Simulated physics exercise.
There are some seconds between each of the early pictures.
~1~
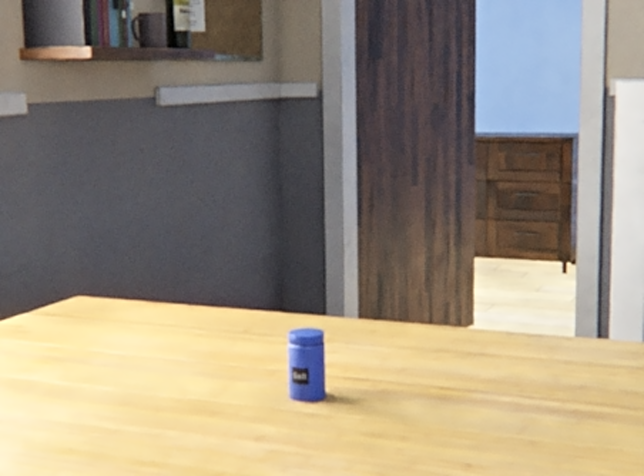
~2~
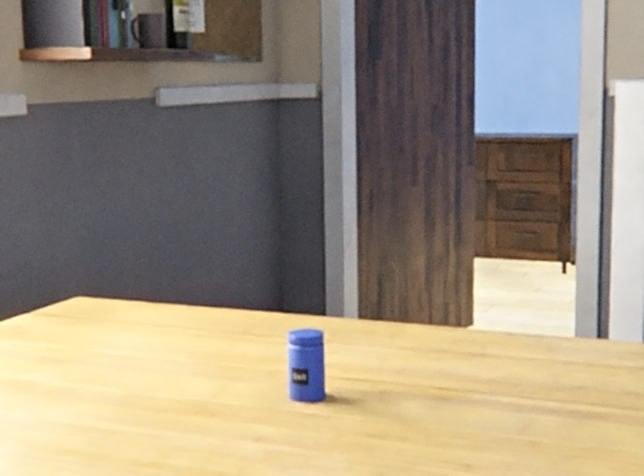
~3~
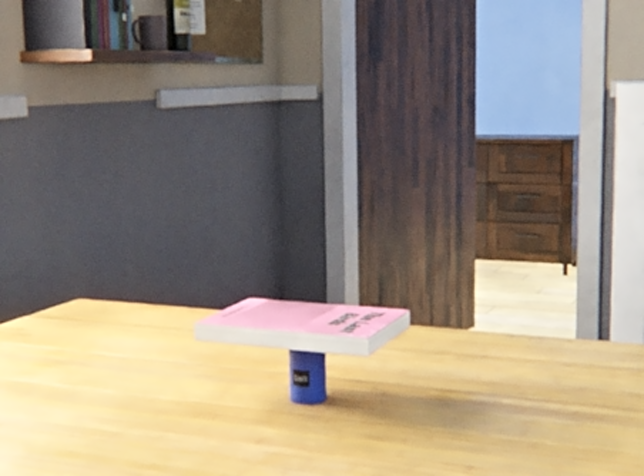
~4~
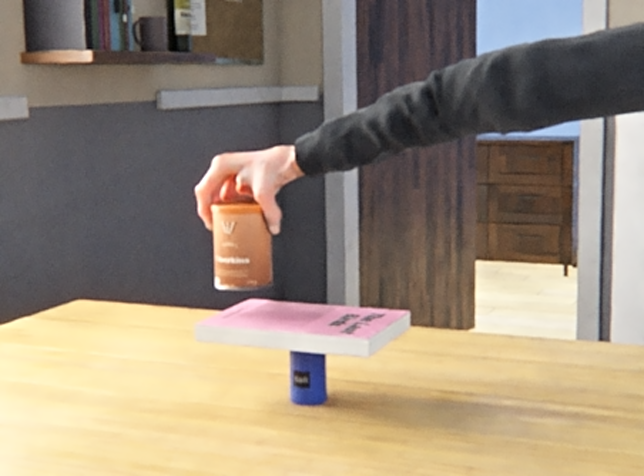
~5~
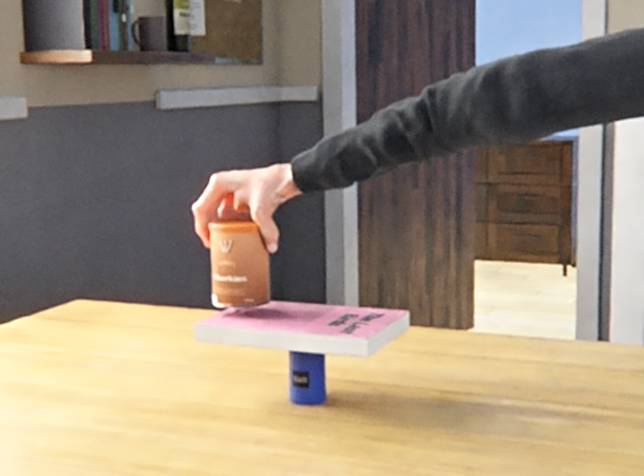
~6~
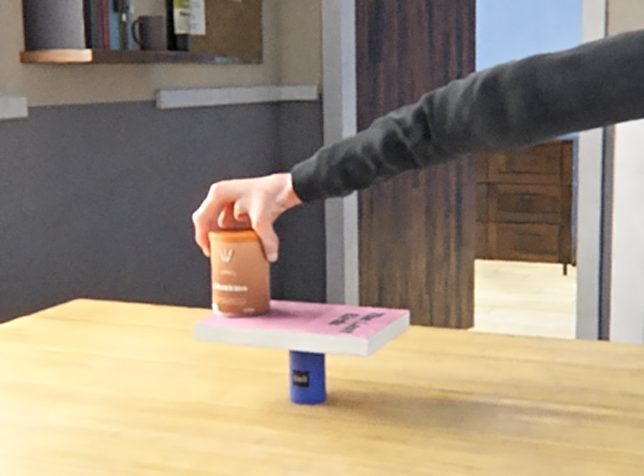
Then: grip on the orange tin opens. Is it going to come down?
Yes, it comes down.
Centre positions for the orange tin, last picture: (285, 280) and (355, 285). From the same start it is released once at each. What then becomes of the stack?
In the first try it remains standing, then in the second try it breaks down.
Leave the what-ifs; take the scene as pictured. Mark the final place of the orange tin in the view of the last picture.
About (181, 358).
Then, 0.30 s after the last picture, orange tin now fallen; pink book tipped 37° from how it was.
Then, 0.40 s after the last picture, pink book tipped 62° from how it was.
At rest, fallen, orange tin; tipped over in the stack, pink book; blue shaker in place. Seen from the same camera at the end, orange tin near (181, 358). The stack loses its balance.
